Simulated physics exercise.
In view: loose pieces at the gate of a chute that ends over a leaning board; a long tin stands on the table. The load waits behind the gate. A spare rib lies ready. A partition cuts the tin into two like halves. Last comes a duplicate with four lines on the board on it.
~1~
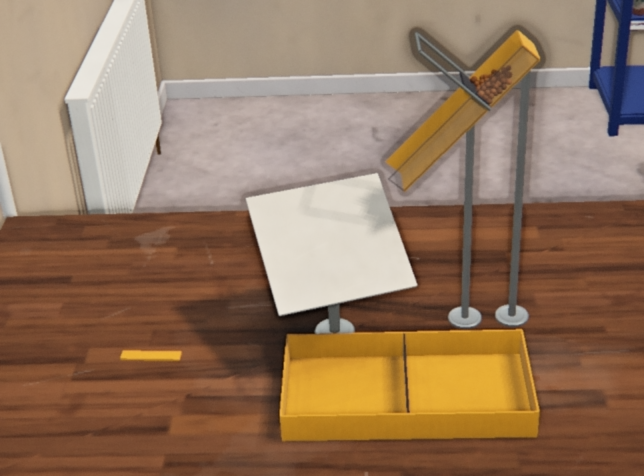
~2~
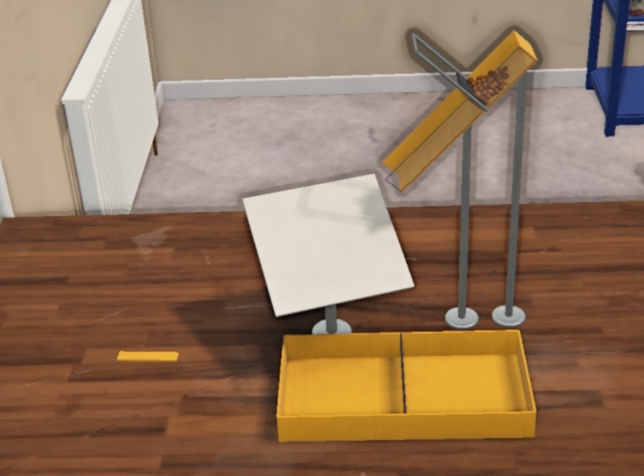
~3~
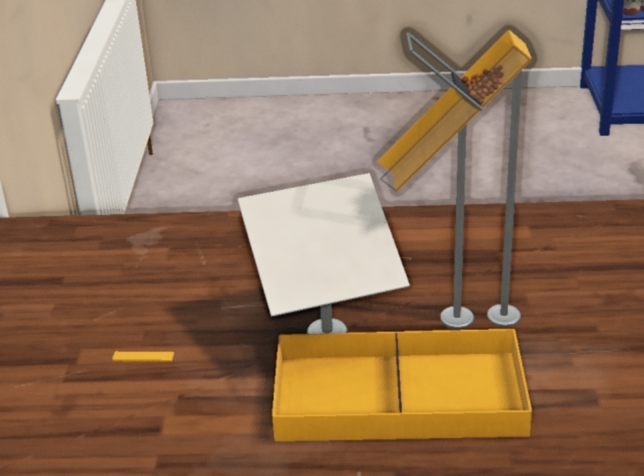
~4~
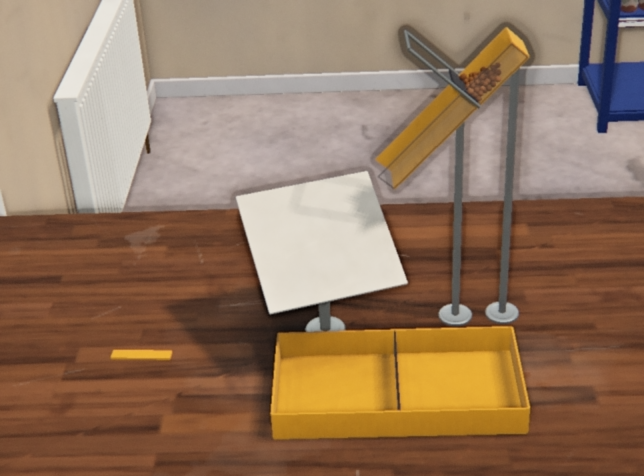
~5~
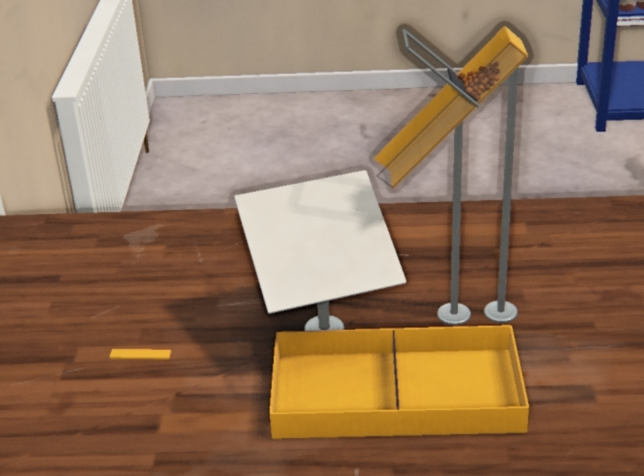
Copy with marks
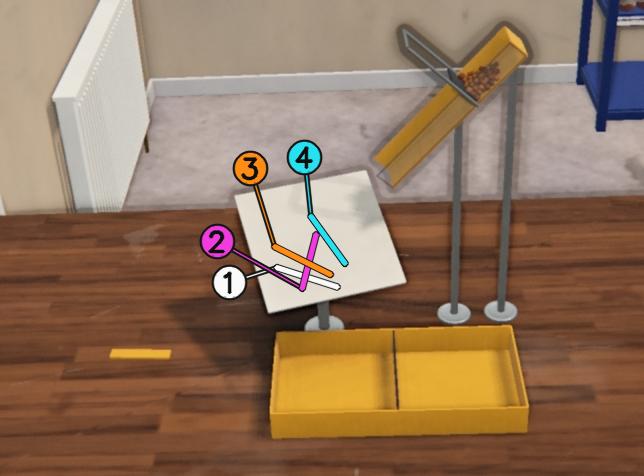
The whole view drifted very slightly, but nothing in it moved: small brown pieces stayed behind the gate of a sloping yellow chute, near a tilted white board and a divided yellow tin.
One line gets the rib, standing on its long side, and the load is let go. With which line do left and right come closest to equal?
Line 4 does it best.
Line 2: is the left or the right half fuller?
More lands on the left.
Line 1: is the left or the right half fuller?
The left half.
On the marked copy, line 1 from (276, 267) to (337, 287); line 2 from (316, 234) to (302, 288); line 3 from (274, 246) to (330, 274); line 4 from (310, 216) to (344, 263).
Choosing 1, of what is caught, the larger part in the left half, roughly a quarter in the right.
Choosing 2, of what is caught, the larger part in the left half, about a tenth in the right.
Choosing 3, of what is caught, the larger part in the left half, roughly a quarter in the right.
Choosing 4, of what is caught, roughly half in the left half, roughly half in the right.
